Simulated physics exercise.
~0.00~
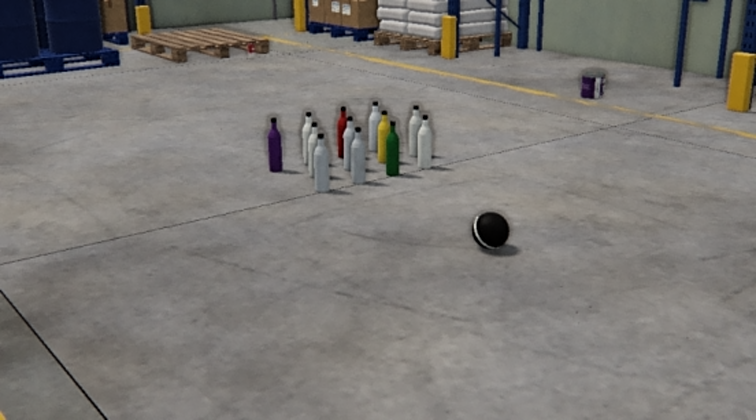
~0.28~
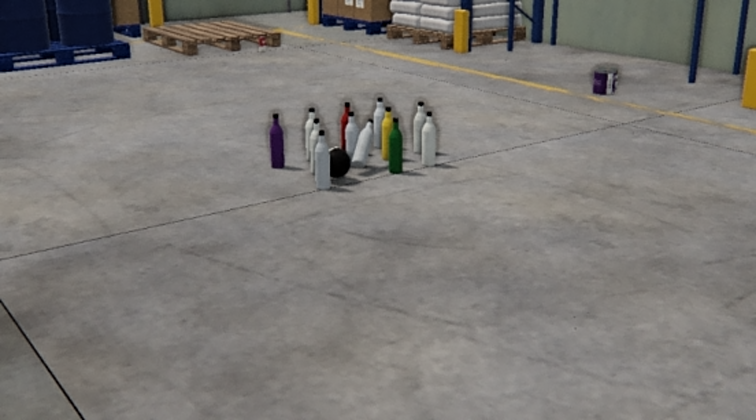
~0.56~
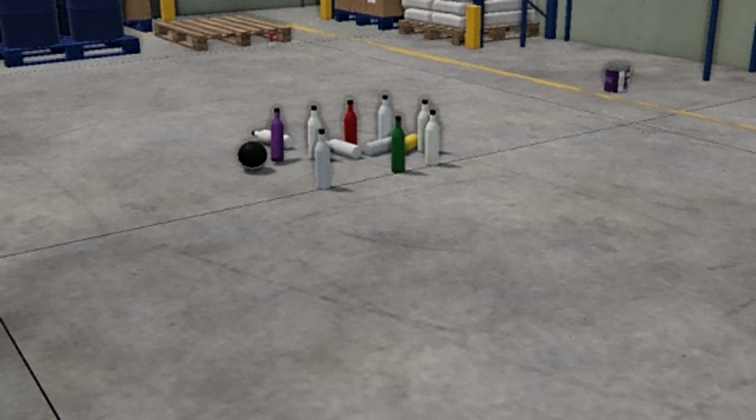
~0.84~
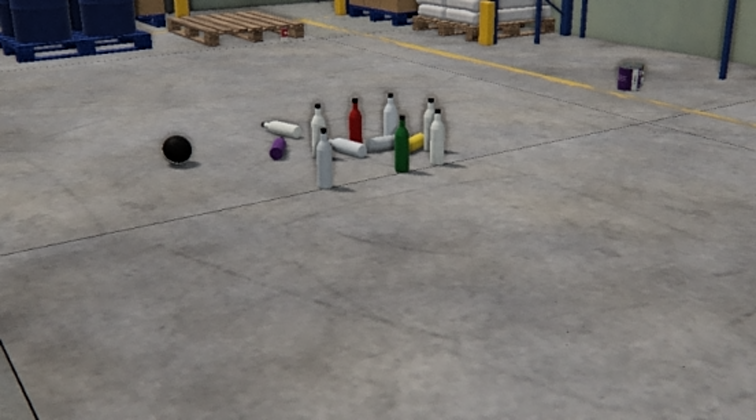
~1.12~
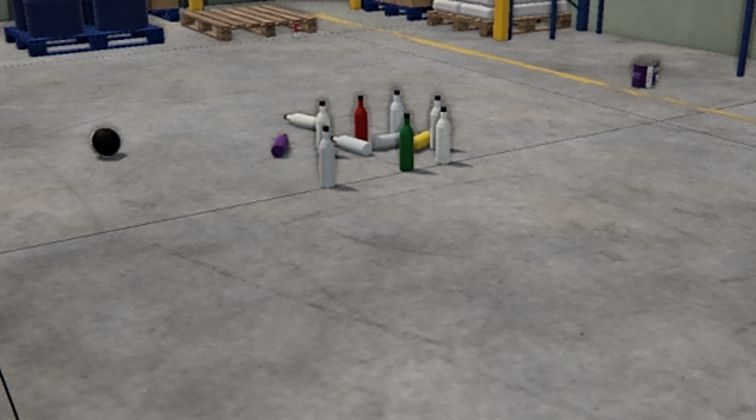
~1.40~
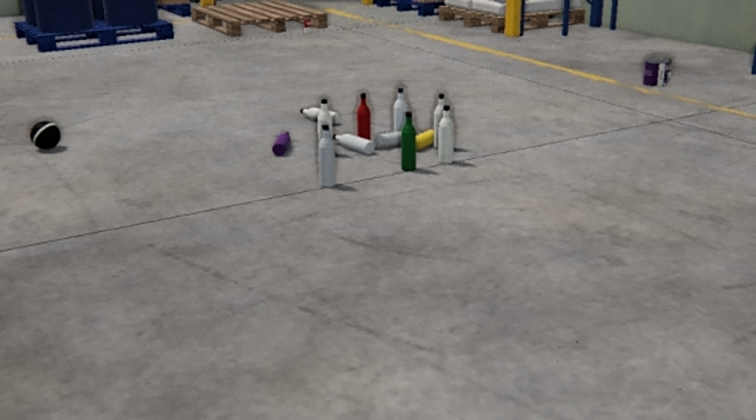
The clip shows a black ball rolling left across a concrete floor into a cluster of standing bottles, knocking down several white ones and the yellow one, then toppling the purple one. The ball rolls on toward the left edge while the red, green and some white bottles stay upright.
